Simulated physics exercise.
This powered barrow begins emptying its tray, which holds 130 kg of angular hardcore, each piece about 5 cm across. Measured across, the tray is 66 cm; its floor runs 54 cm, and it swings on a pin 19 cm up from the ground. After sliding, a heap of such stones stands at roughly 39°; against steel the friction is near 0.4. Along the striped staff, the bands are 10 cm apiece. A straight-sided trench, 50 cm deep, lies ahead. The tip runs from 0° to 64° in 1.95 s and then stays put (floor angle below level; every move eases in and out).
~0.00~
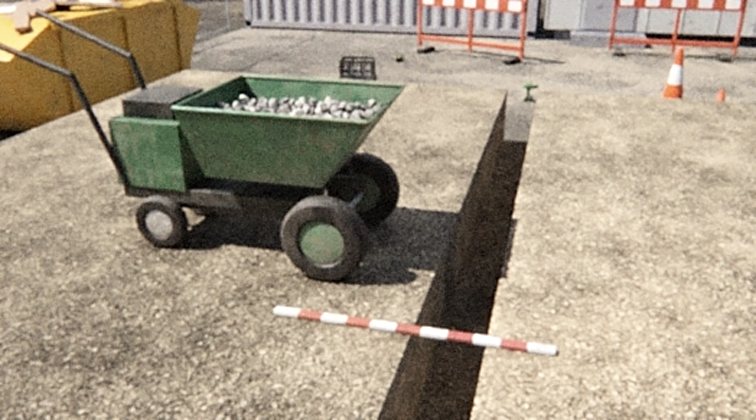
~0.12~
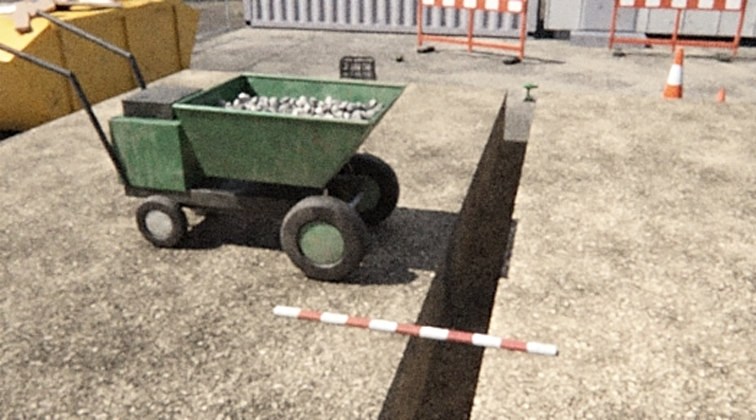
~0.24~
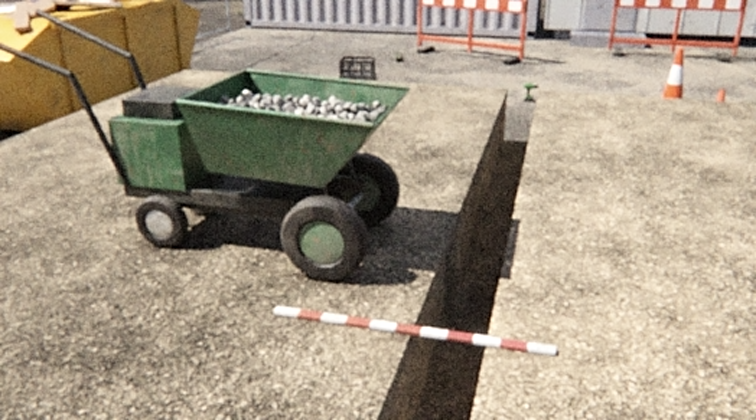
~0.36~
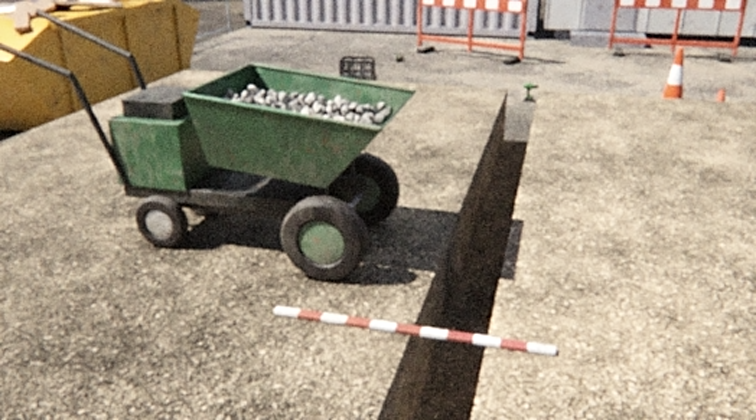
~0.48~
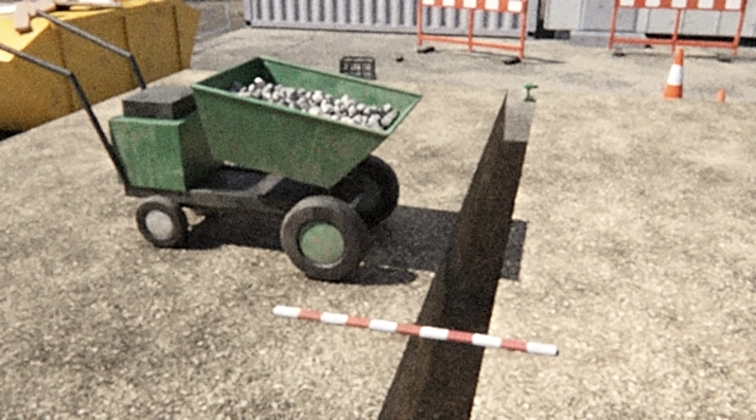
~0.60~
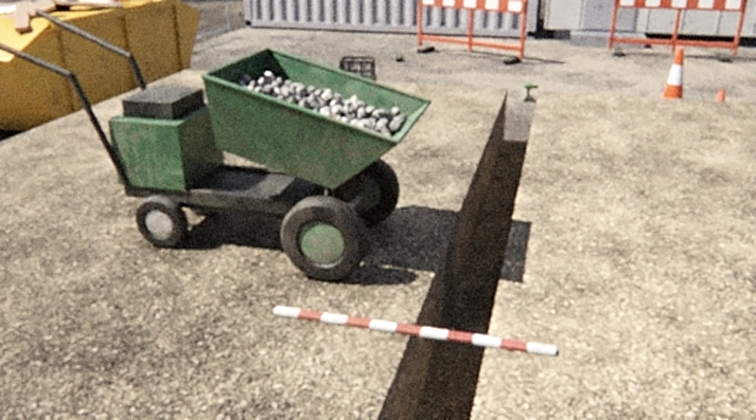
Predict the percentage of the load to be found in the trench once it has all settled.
Roughly 27 percent of the load ends up there.
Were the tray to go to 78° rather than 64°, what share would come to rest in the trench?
It would be near 85 per cent.
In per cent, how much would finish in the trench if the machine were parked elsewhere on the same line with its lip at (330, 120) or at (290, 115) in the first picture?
The first start gives about 35 per cent, the second about 15.
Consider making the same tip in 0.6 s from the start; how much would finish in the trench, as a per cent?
Then some 25 per cent would.
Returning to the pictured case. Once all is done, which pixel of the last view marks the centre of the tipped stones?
Their middle lands near (478, 351).
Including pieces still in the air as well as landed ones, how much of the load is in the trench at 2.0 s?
By that point it's something like 5 in a hundred.
After 1.5 s the floor is at 54°; 100 % in the tray; the foremost stones are at (446, 194).
After 2.0 s the floor is at 64°; 95 % in the tray, 4 % in the trench, 1 % past the trench; the foremost stones are at (506, 254).
After 2.4 s the floor is at 64°; 83 % in the tray, 11 % in the trench, 6 % past the trench; the foremost stones are at (552, 261).
After 4.3 s the floor is at 64°; 65 % in the tray, 27 % in the trench, 7 % past the trench; the foremost stones are at (569, 275).
